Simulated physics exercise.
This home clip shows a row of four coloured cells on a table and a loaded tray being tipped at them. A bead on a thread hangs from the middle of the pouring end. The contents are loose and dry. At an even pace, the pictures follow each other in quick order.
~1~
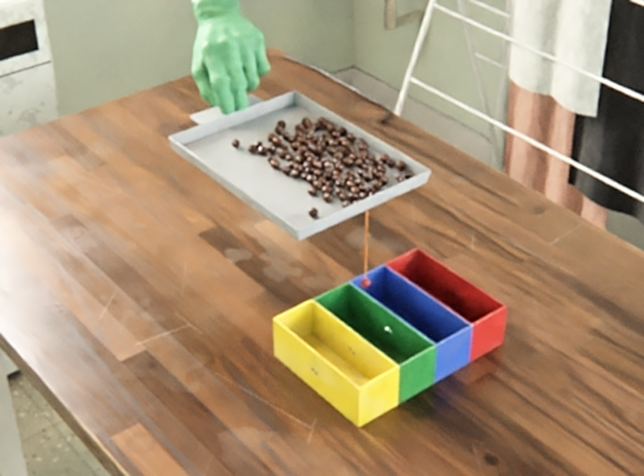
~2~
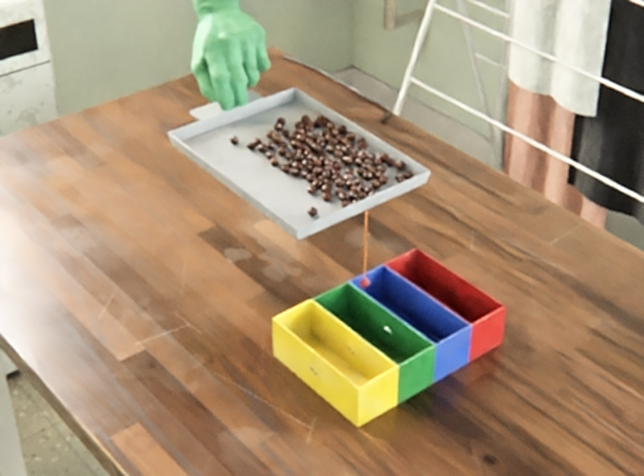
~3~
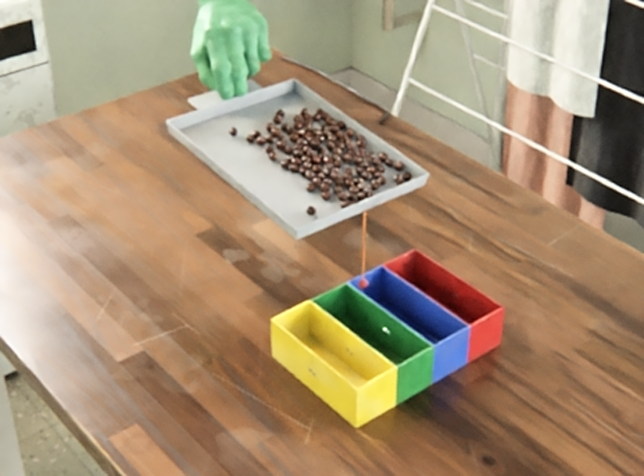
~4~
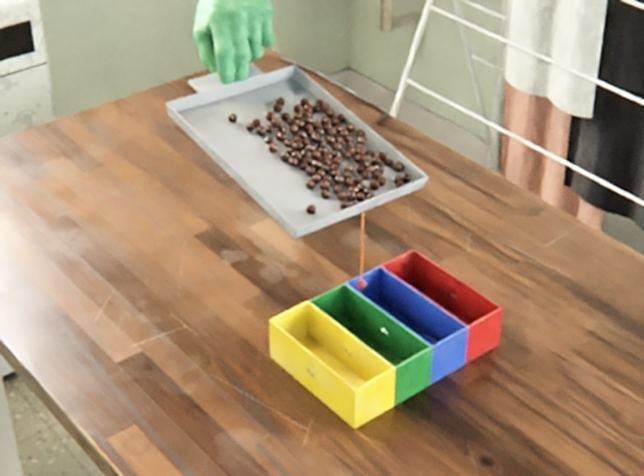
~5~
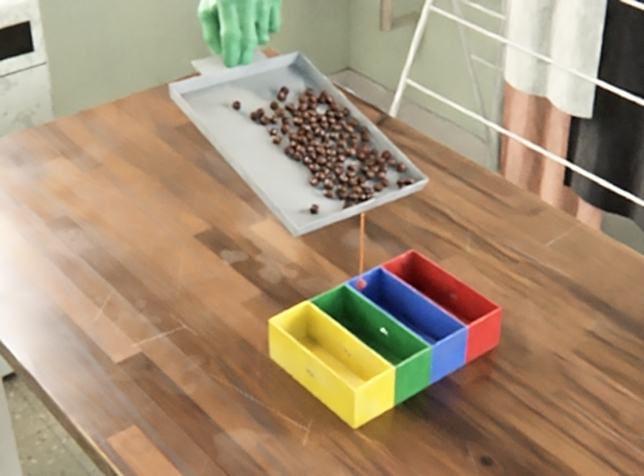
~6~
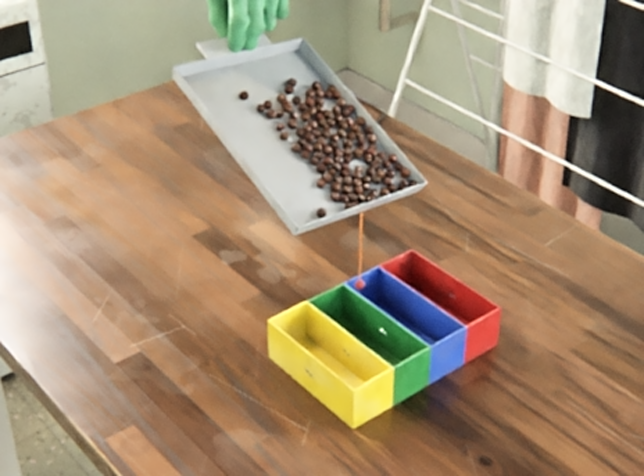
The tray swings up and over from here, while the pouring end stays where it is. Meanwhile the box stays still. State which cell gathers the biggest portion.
It is the red cell.
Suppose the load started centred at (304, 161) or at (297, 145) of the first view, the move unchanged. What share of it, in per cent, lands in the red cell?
Close to 50 and close to 50 per cent.
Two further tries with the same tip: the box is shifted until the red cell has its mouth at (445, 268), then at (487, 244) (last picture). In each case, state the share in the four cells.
First case: Some 90 %; second case: Some 90 %.
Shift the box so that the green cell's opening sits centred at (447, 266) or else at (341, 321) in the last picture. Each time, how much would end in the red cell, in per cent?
0 %, then 50 %.
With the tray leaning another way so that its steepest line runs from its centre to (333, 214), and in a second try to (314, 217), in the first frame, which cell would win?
Try 1 - yellow. Try 2 - the yellow cell.
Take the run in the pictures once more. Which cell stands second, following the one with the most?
Second position is held by the cell in blue.
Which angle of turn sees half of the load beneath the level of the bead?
Around 100 degrees of turn.
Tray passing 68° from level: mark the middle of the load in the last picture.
Near the pixel (385, 168).
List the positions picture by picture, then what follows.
The first frame shows corners of the pouring end at (298, 228) and (427, 170), level; middle of the load at (324, 161), chocolate balls; bead on its thread at (365, 283); yellow cell at (378, 393); green cell at (416, 371); blue cell at (453, 350); red cell at (488, 330).
The second frame shows corners of the pouring end at (298, 227) and (427, 171), level; middle of the load at (324, 160).
The third frame shows corners of the pouring end at (297, 227) and (426, 173), tipped barely, lowest at the right corner; middle of the load at (323, 156).
The fourth frame shows corners of the pouring end at (297, 227) and (425, 176), tipped a little, lowest at the right corner; middle of the load at (323, 151).
The fifth frame shows corners of the pouring end at (298, 226) and (425, 179), tipped clearly, lowest at the right corner; middle of the load at (327, 147).
The sixth frame shows corners of the pouring end at (299, 225) and (424, 181), tipped clearly, lowest at the right corner; middle of the load at (334, 146), nearly all on the move; yellow cell at (373, 394); green cell at (411, 373); blue cell at (447, 352); red cell at (482, 332).
Soon, tray tipped steeply; nearly all on the tray; a stray few falling or outside the box.
A while on, tray tipped past a quarter turn; a small part on the tray; about a third in the red cell; about a quarter in the blue cell; a small part in the green cell; about a quarter falling or outside the box.
Towards the end, tray tipped past a quarter turn; about half in the red cell; about a third in the blue cell; a small part in the green cell; a small part falling or outside the box.
Finally, tray tipped past a quarter turn; about half in the red cell; about a third in the blue cell; a small part in the green cell; none in the yellow cell; a small part outside the box.
